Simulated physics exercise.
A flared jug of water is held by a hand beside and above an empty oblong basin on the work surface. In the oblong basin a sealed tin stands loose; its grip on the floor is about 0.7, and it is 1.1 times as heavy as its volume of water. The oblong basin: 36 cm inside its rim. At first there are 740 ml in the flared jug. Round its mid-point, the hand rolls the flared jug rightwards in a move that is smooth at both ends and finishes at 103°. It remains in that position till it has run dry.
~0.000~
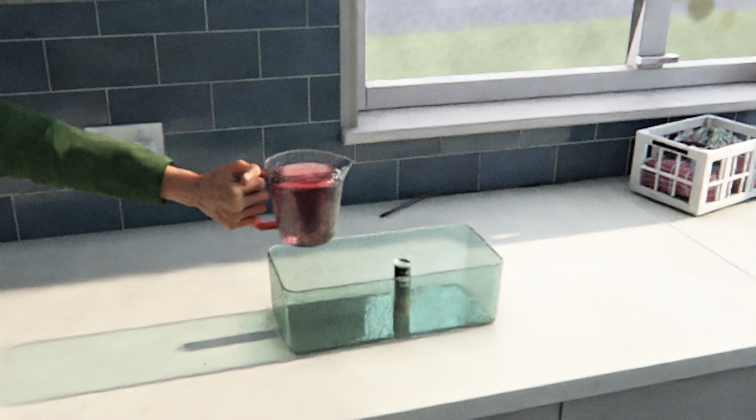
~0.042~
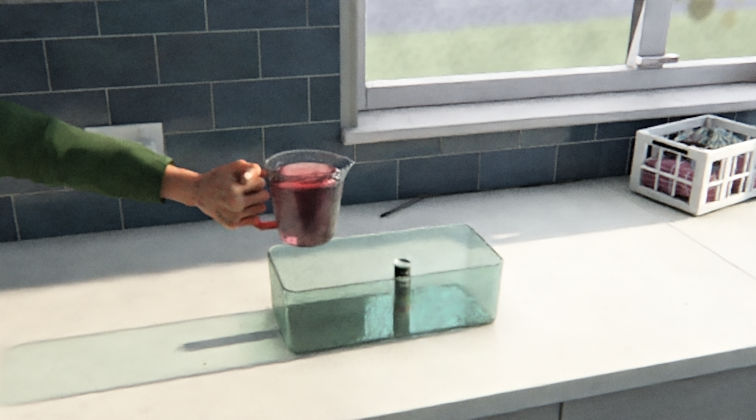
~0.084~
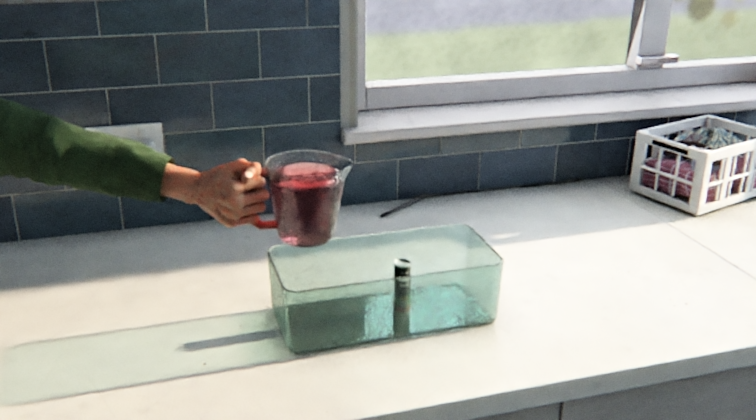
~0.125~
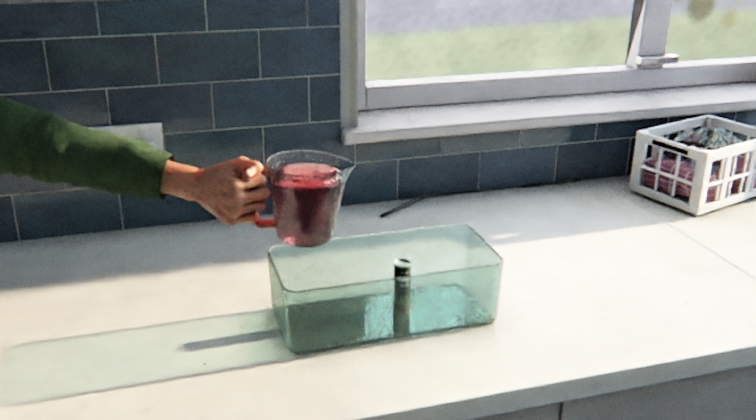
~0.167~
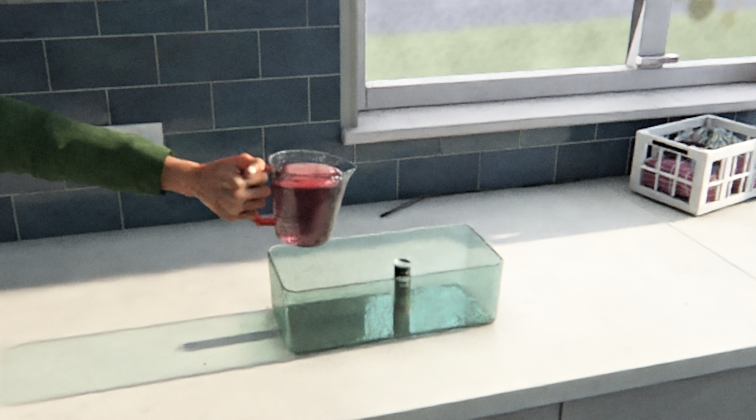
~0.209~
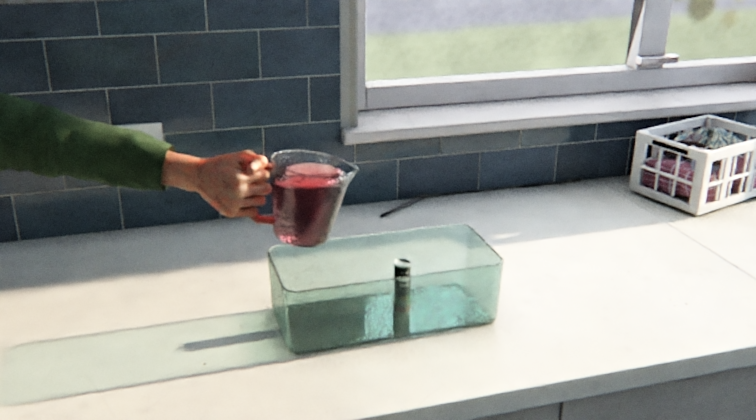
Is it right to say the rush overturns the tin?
It tips.
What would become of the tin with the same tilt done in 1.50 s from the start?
The tin tumbles.
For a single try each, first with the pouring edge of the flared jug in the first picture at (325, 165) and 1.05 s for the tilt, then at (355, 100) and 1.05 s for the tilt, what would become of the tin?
Trial 1 - tin stays standing; trial 2 - tin tips.
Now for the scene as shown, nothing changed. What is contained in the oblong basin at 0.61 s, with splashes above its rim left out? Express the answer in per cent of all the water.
About 8 per cent.
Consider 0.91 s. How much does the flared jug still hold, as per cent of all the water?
20 %.
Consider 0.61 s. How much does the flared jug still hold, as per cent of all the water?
Around 74 percent.
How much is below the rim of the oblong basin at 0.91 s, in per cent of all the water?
Close to 68 in a hundred.
After 0.61 s the tilt is 65° and 75 per cent is still to pour; the tin stands where it began.
After 0.91 s the tilt is 98° and 20 per cent is still to pour; the tin leans 10°.
After 1.22 s the tilt is 103° and 1 per cent is still to pour; the tin lies on its side.
After 1.55 s the tilt is 103° and 0 per cent is still to pour; the tin lies on its side.
In the end the tin lies on its side.
